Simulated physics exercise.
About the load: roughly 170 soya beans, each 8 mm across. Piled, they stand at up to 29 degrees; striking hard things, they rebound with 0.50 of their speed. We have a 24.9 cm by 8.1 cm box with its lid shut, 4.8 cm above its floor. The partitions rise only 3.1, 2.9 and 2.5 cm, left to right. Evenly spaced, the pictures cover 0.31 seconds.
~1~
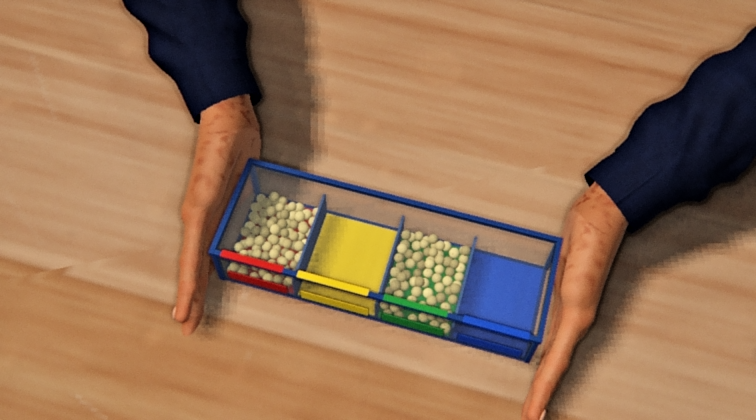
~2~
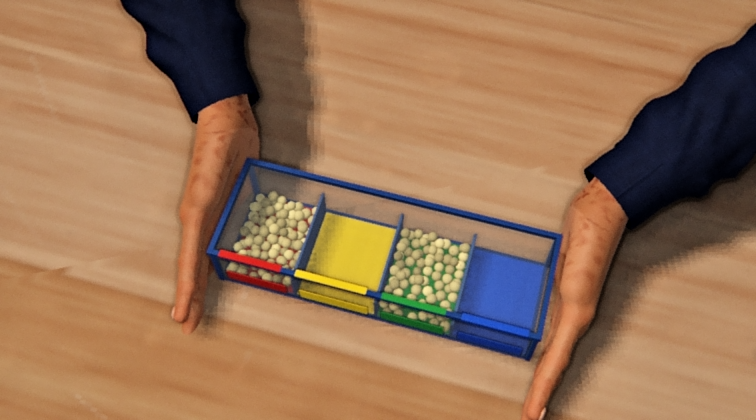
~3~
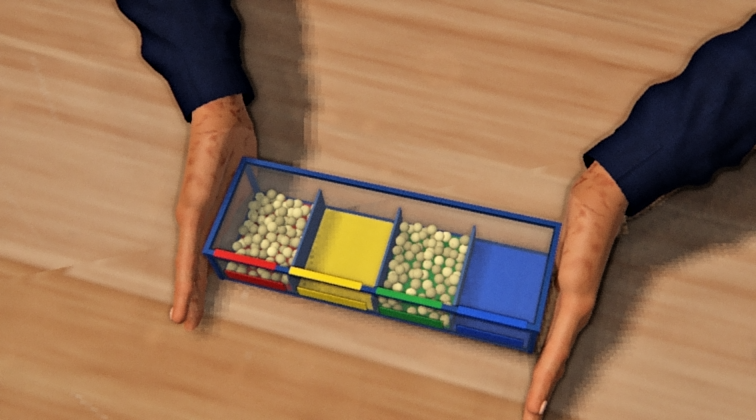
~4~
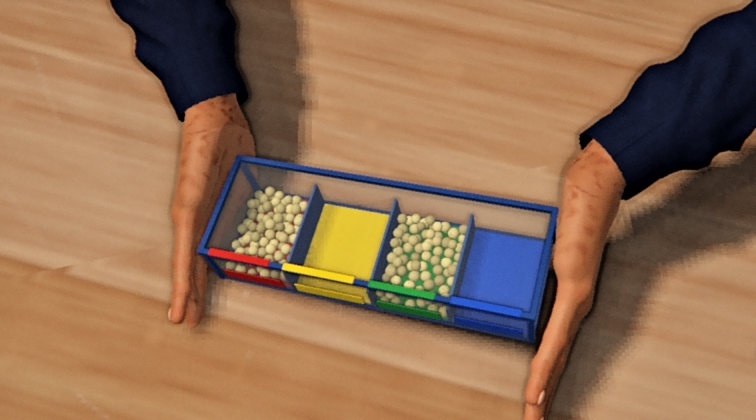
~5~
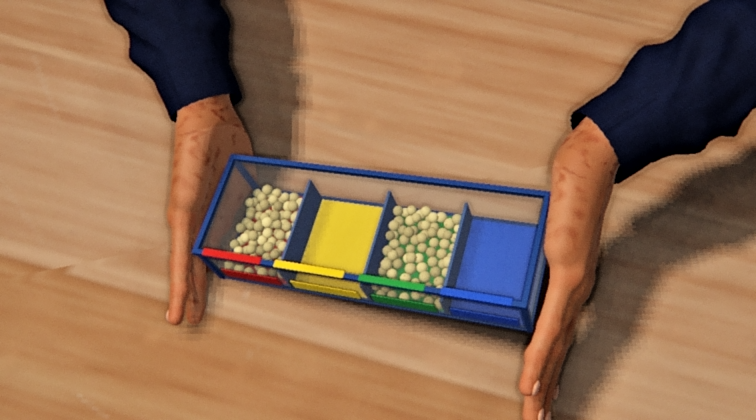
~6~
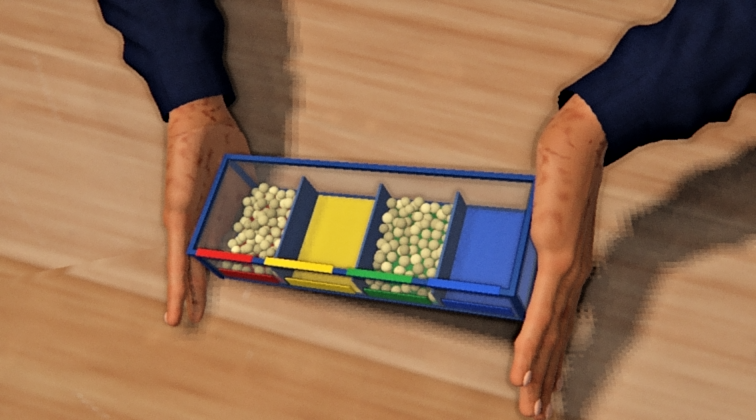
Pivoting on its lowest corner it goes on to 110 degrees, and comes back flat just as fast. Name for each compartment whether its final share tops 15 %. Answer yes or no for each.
Red compartment: Yes, blue compartment: No, green compartment: No, yellow compartment: No.
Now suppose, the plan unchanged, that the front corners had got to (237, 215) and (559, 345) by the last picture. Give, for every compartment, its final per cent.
In the end red holds 25 %, blue holds 70 %, green holds 0 % and yellow holds 5 %.
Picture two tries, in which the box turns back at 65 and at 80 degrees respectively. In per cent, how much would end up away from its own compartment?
Around 0 and 5 in a hundred, respectively.
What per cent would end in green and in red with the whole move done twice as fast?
In that case the green compartment would hold 5 per cent and the red one 90 per cent.
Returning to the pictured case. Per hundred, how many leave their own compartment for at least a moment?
40 %, roughly.
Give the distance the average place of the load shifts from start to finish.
It shifts some 5.0 cm.
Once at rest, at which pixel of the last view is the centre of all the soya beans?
Once everything settles, the centre is around (268, 248).
Then, 1.19 s after the last picture, tilt 110 degrees; red 60 %, green 25 %, yellow 10 %.
Then, 1.98 s after the last picture, tilt 48 degrees; red 90 %, green 10 %, yellow 5 %.
Then, 2.78 s after the last picture, tilt 0 degrees; red 90 %, green 10 %, yellow 5 %.
In the end, red 90 %, blue 0 %, green 10 %, yellow 5 %.
